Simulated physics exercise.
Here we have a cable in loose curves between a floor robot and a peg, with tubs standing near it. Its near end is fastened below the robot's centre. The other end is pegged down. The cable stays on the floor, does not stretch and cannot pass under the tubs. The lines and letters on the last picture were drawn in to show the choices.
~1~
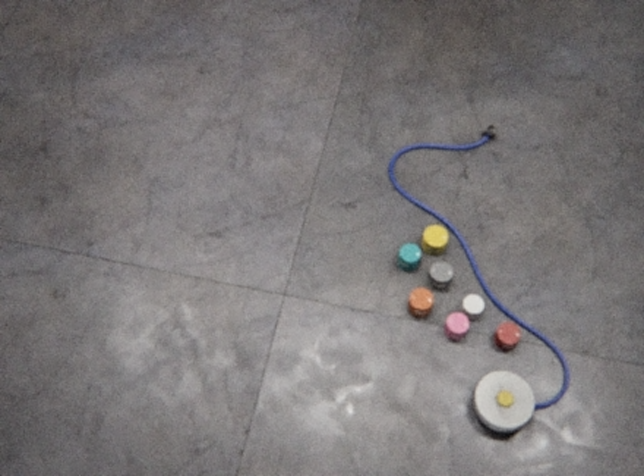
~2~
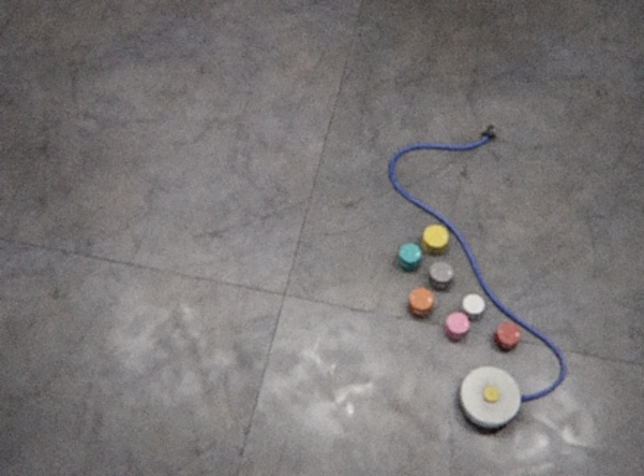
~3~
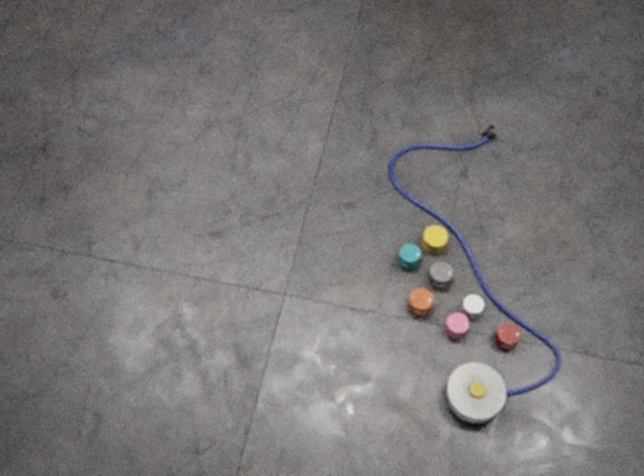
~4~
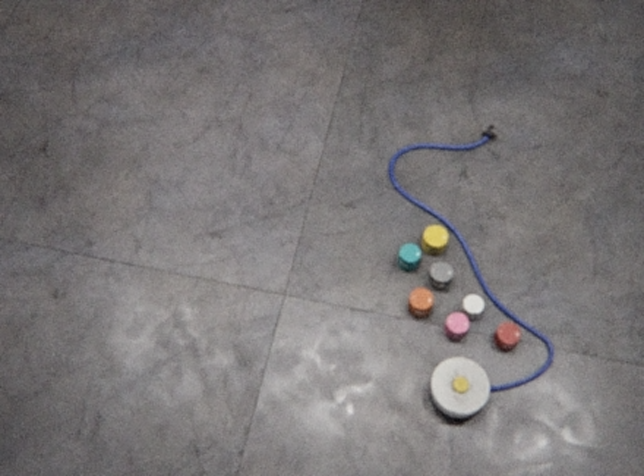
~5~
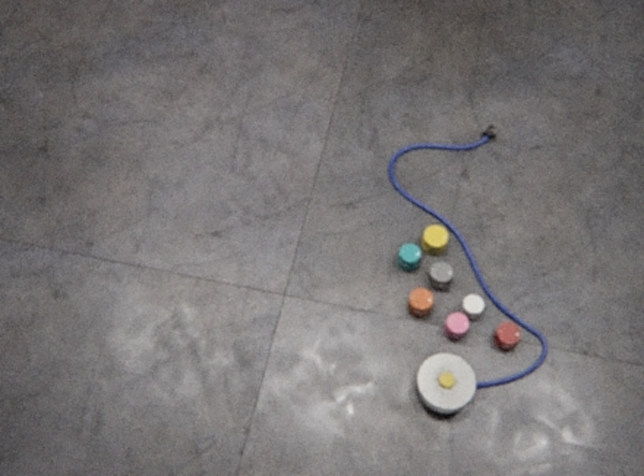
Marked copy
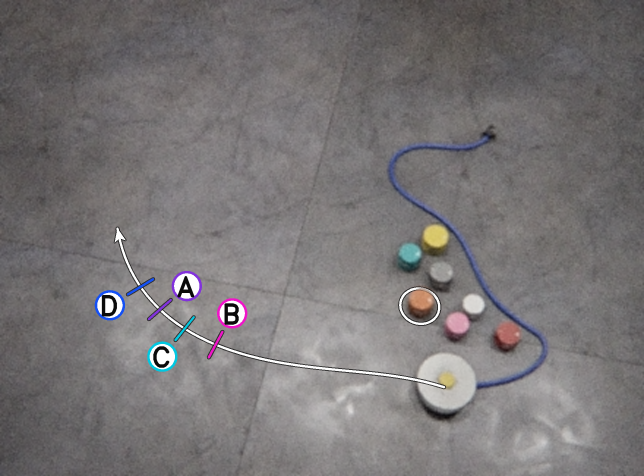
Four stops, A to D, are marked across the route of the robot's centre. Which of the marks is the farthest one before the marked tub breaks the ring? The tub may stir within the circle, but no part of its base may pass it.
All is well up to C.
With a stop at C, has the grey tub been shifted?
By then, no.
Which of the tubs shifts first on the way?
Red.
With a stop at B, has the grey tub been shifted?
No.
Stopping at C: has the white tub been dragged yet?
Yes.
On the marked copy, A at (160, 310); B at (216, 345); C at (185, 329); D at (141, 287); the ring at (420, 306); the route from (444, 387) via (232, 351) to (117, 229).
Following C. Soon after the start, robot (349, 367); orange tub (421, 303).
Later, robot (256, 354); orange tub (421, 303).
In the end, robot (183, 325); white tub (459, 288); orange tub (419, 302); red tub (458, 307); pink tub (438, 314); the orange tub is still in its ring.
As for the rest, A drags the ringed tub to (399, 287); B is safe but short; D drags the ringed tub to (386, 280).
